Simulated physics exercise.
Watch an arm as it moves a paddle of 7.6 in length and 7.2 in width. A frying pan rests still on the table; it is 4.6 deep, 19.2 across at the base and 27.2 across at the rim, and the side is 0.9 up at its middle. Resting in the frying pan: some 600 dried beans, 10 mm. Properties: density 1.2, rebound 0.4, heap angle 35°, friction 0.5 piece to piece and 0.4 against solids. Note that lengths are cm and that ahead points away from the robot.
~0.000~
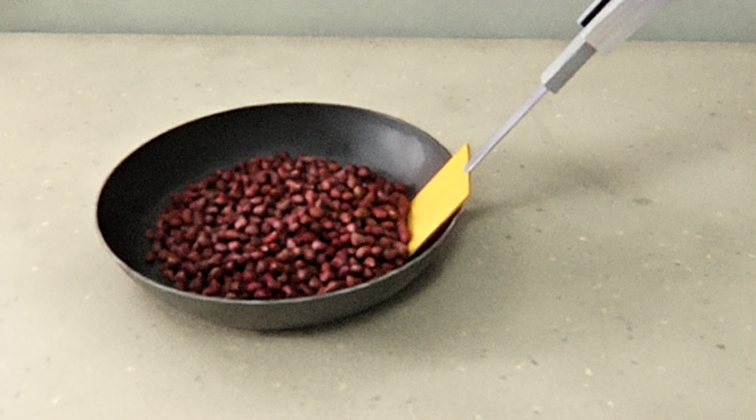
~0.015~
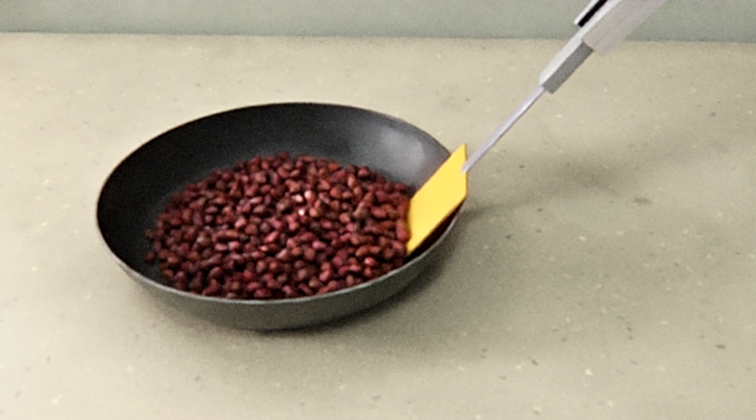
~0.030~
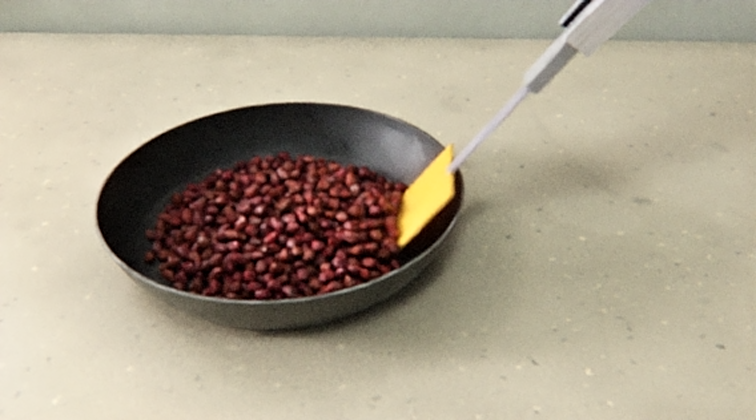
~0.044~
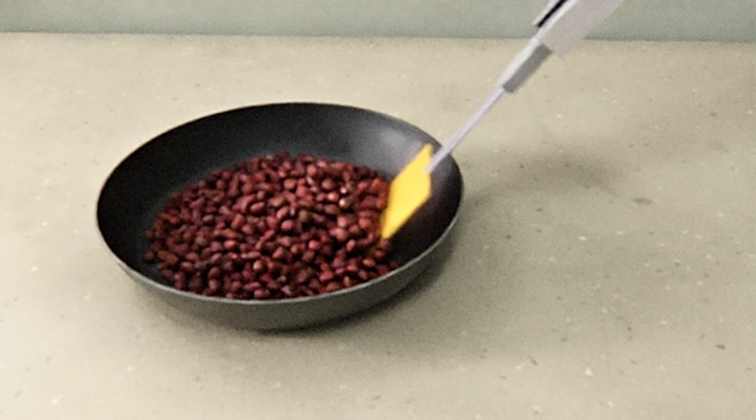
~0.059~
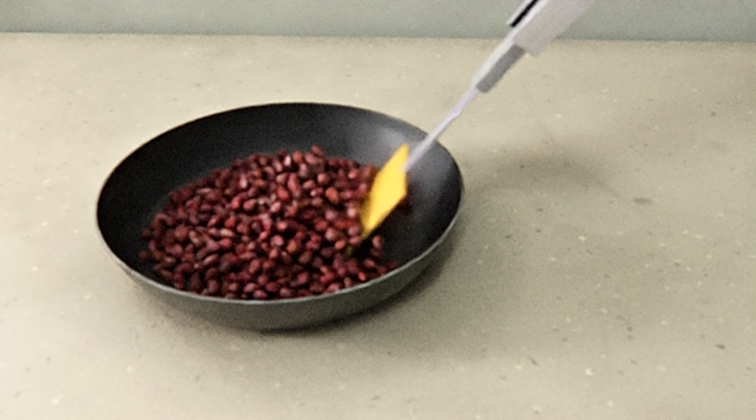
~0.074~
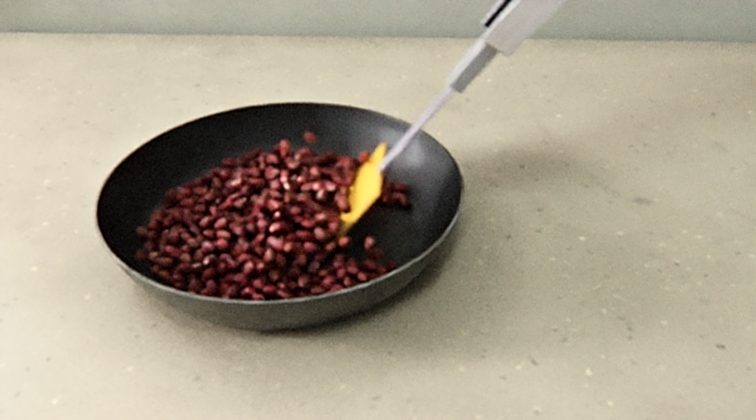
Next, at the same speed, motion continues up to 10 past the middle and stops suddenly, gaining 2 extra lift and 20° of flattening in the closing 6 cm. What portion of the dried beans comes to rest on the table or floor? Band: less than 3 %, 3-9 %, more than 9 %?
More than 9 %.
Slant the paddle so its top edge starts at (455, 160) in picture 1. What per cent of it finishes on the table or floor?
15 percent or thereabouts.
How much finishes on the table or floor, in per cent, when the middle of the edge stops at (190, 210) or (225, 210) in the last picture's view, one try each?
I'd say roughly 5 per cent, then roughly 0 per cent.
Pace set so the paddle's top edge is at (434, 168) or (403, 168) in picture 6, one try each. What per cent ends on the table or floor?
Near 0 per cent in the first try and near 10 per cent in the second.
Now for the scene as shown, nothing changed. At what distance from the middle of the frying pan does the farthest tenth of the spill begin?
Roughly 30 cm.
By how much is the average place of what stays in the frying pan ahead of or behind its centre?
4.0 cm ahead.
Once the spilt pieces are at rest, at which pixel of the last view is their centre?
The centre sits at roughly (29, 226).
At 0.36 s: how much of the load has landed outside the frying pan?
Close to 10 per cent of the load.
By 0.11 s, sloping 53°, highest piece 8 above the table; 603 in the frying pan.
By 0.15 s, sloping 48°, highest piece 8 above the table; 603 in the frying pan.
By 0.36 s, sloping 33°, highest piece 15 above the table; 523 in the frying pan, 50 on the table or floor, 30 on the blade or in flight.
By 1.41 s, sloping 33°, highest piece 5 above the table; 522 in the frying pan, 81 on the table or floor.
Final count, 522 in the frying pan, 81 on the table or floor. That is 13 % on the table or floor.
